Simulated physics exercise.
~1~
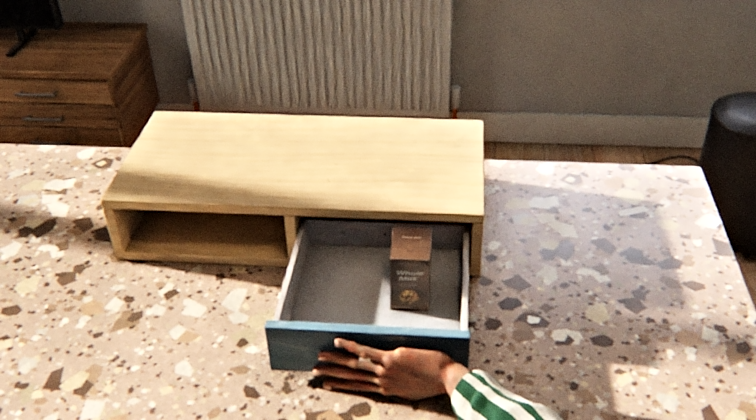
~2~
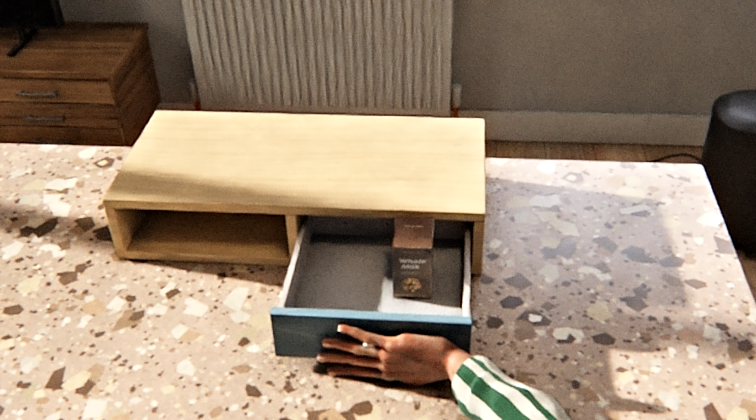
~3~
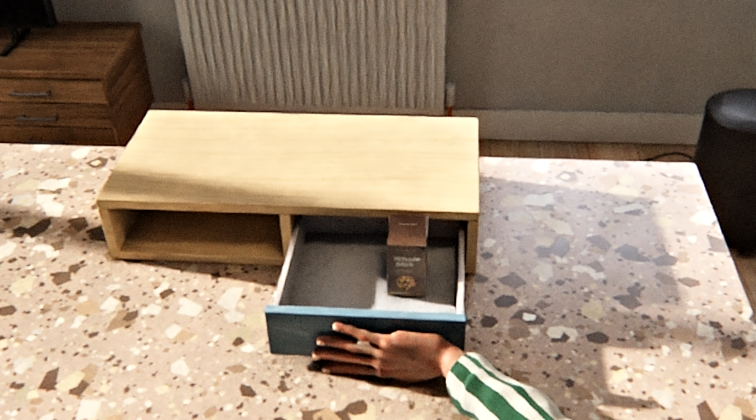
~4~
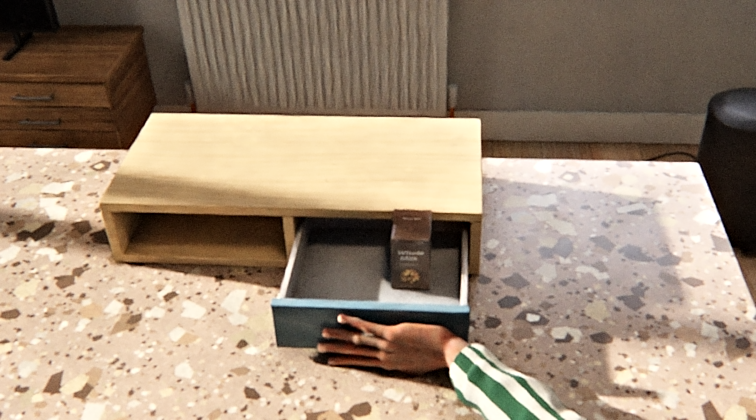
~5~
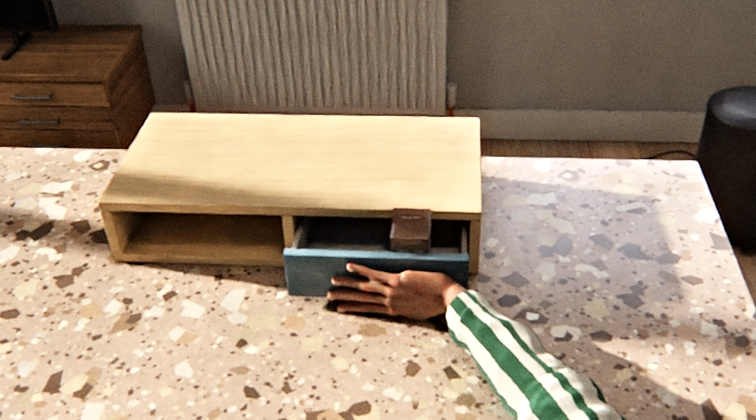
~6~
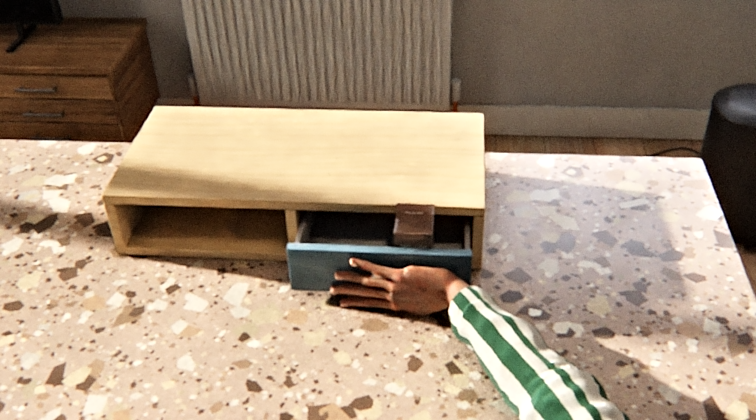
At first, a low wooden cabinet sits on a speckled surface with its blue-fronted drawer pulled out and a small brown carton standing upright inside. A hand in a green and white striped sleeve rests against the drawer front. The hand pushes the drawer inward a little, and the carton rides along toward the opening. The drawer then slides much further in, until the carton stands right at the cabinet's top edge. There the drawer jams, still partly open, with the carton upright in the gap and the hand against the front.
